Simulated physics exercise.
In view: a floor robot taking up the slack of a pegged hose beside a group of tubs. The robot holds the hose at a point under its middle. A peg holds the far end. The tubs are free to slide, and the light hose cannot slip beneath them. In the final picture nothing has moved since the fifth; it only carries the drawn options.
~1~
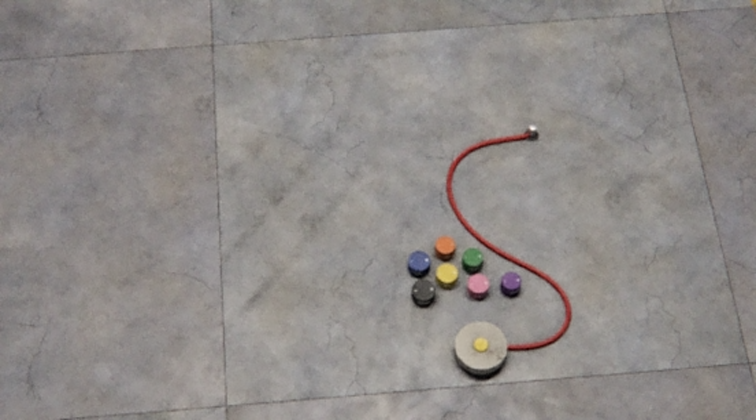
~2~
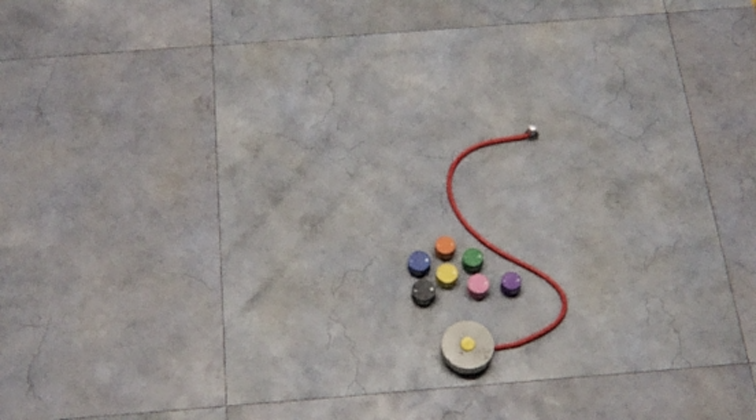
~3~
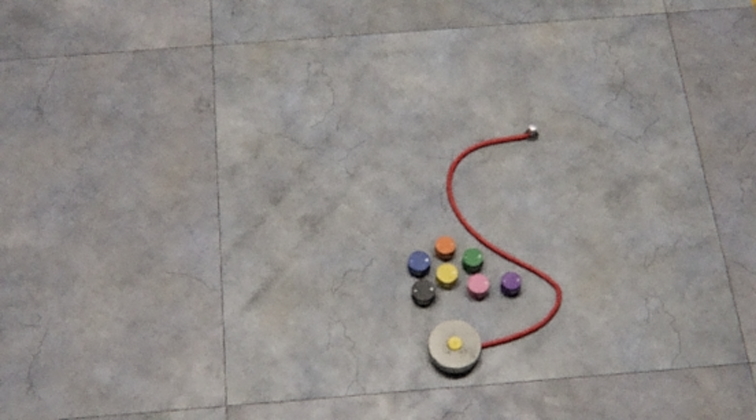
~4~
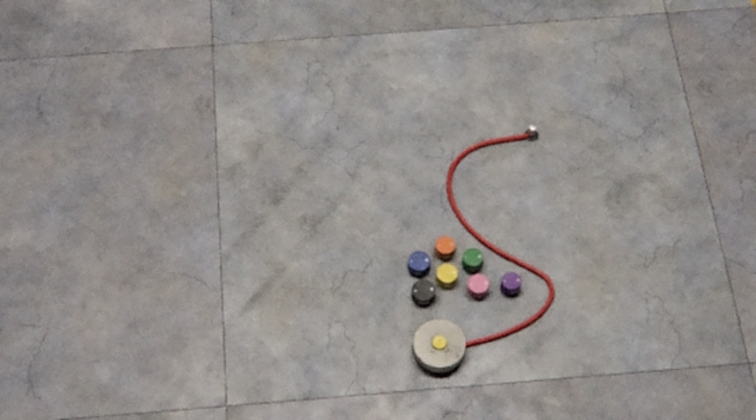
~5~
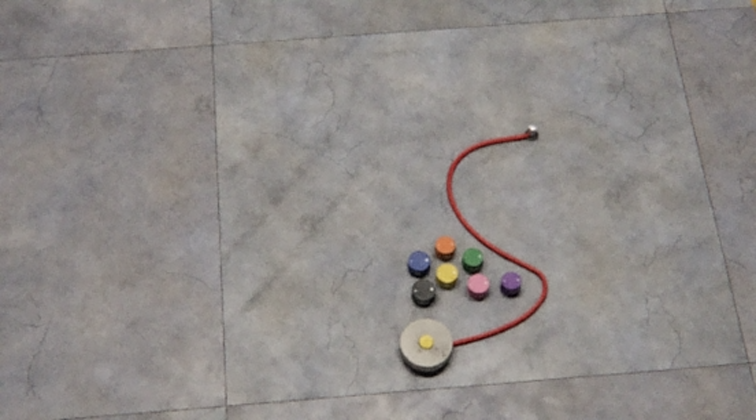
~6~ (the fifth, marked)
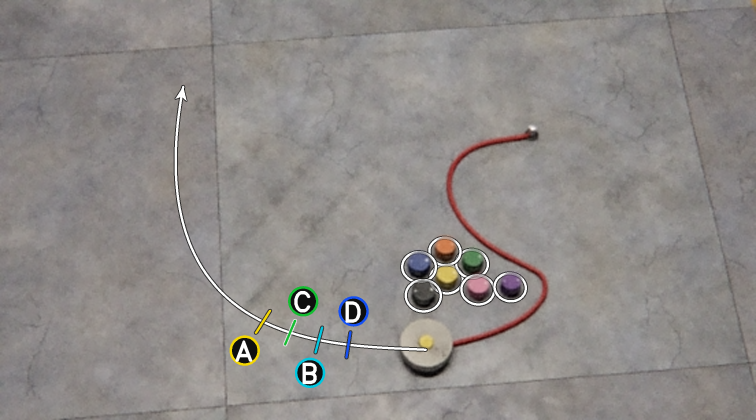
On a grey tiled floor, a round robot slides left, pulling a red hose past small colourful tubs.
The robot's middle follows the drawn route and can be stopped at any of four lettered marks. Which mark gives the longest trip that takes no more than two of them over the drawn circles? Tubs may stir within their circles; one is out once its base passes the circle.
As far as tick A.
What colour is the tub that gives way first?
The purple one.
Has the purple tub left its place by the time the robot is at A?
Yes.
On the copy, A at (263, 322); B at (319, 340); C at (290, 333); D at (348, 345); the route from (426, 350) via (206, 274) to (183, 87).
On A. First, robot (368, 343).
Then, robot (308, 334).
Finally, robot (262, 318); purple tub (490, 272); one over the rings.
By contrast, B is within the limit but short; C is within the limit but short; D is within the limit but short.
